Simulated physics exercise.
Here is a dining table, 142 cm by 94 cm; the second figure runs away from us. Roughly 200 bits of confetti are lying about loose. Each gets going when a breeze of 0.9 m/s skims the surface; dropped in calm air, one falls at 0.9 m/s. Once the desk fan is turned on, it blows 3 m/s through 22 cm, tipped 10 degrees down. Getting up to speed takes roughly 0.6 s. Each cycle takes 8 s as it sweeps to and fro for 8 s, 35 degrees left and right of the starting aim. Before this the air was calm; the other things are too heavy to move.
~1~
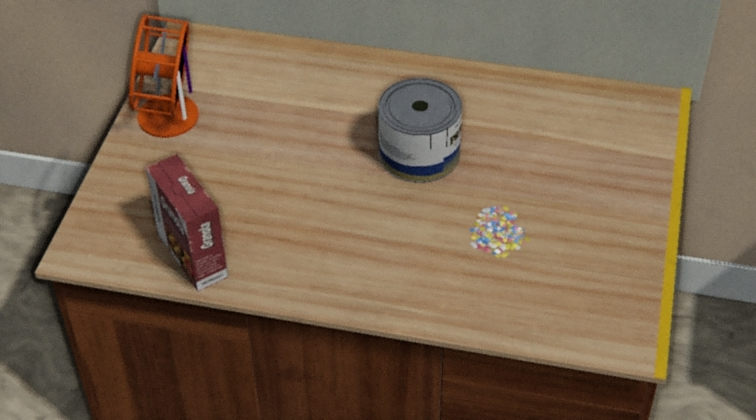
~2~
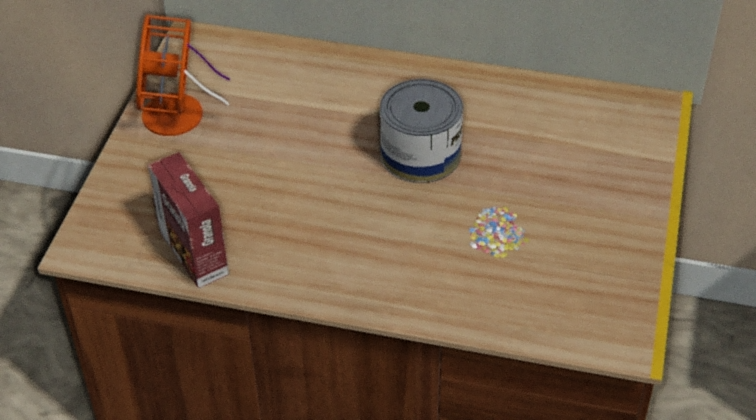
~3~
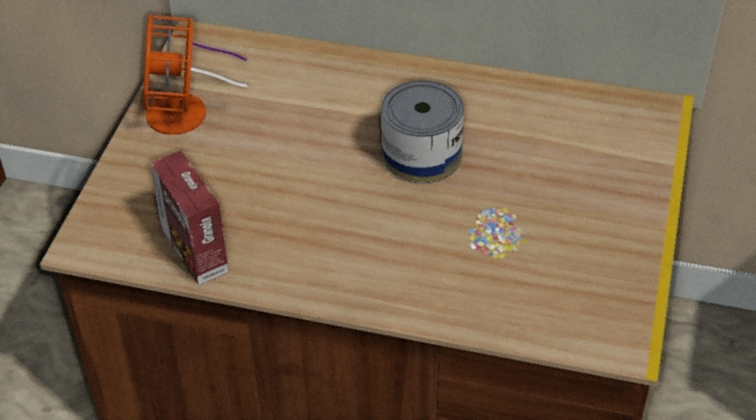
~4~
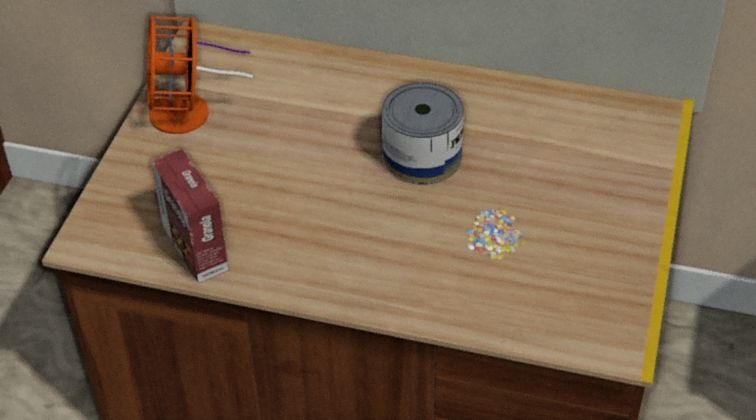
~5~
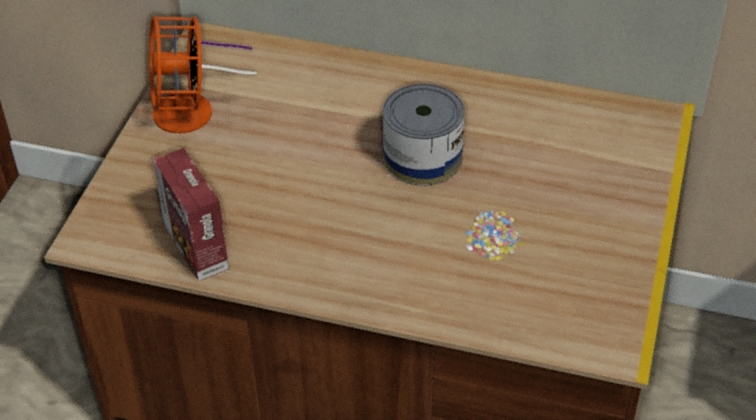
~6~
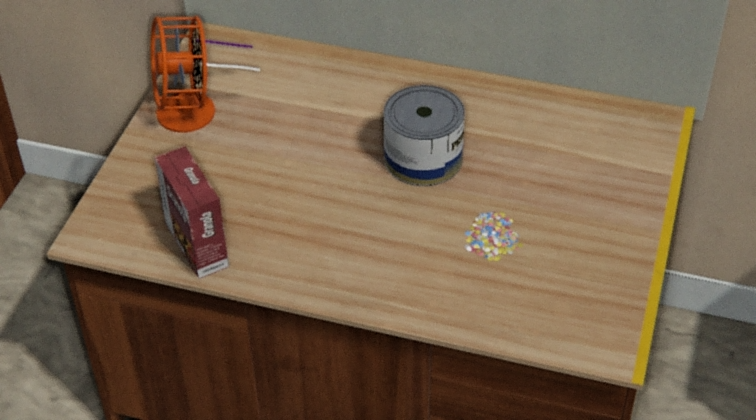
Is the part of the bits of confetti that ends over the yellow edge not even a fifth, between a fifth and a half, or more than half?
By the end, the majority of them sit over the yellow edge.
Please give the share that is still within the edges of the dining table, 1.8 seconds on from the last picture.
I'd estimate about 100 per cent.
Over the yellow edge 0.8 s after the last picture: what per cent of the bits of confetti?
I'd put it at some 0 %.
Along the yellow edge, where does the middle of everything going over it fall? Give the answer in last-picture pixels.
The middle crossing sits close to (659, 302) in the last picture.
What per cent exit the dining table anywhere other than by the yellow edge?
The share comes to some 2 per cent.
Then, 0.8 s after the last picture, 0 % are over the yellow edge; the middle of those left on the top is near (491, 235); 0 % are gone or lie where they will stay.
Then, 1.8 s after the last picture, 0 % are over the yellow edge; the middle of those left on the top is near (491, 235); 0 % are gone or lie where they will stay.
Then, 3.6 s after the last picture, 0 % are over the yellow edge; the middle of those left on the top is near (491, 235); 0 % are gone or lie where they will stay.
Then, 7.2 s after the last picture, at the end, 84 % are over the yellow edge.
